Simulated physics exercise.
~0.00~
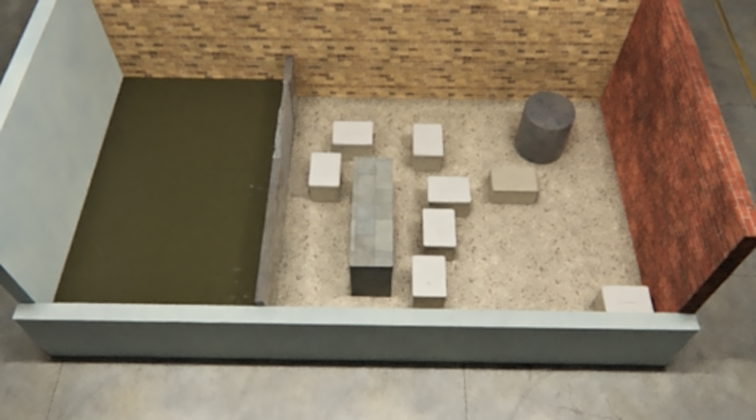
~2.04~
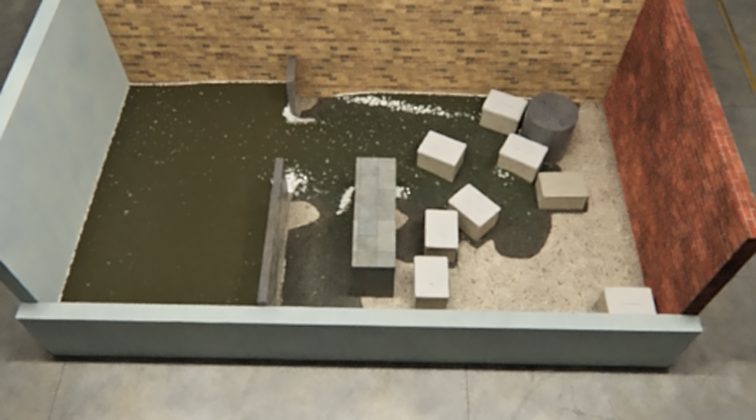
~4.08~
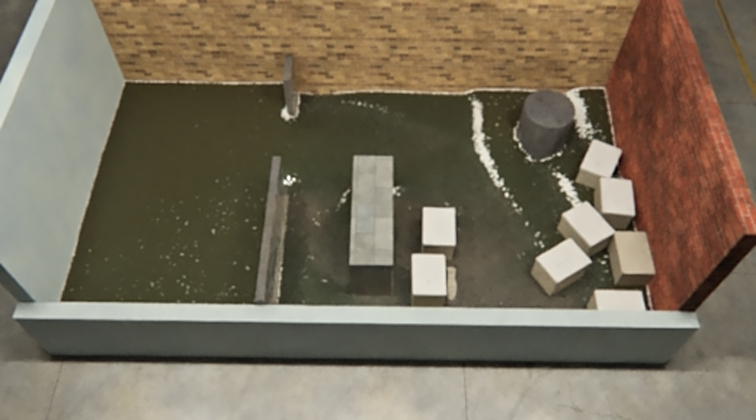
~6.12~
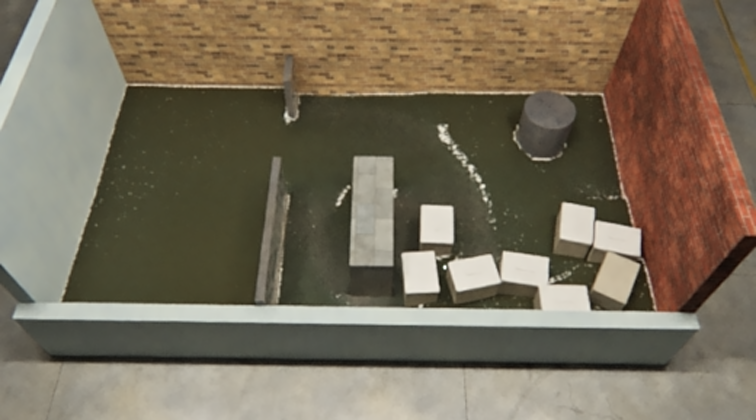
In the video, dark water on the left pours through a gap in a low dividing wall and floods the pale floor, carrying several white and tan blocks right past a gray cylinder toward the red wall, until they end clustered in the lower right of the flooded enclosure.
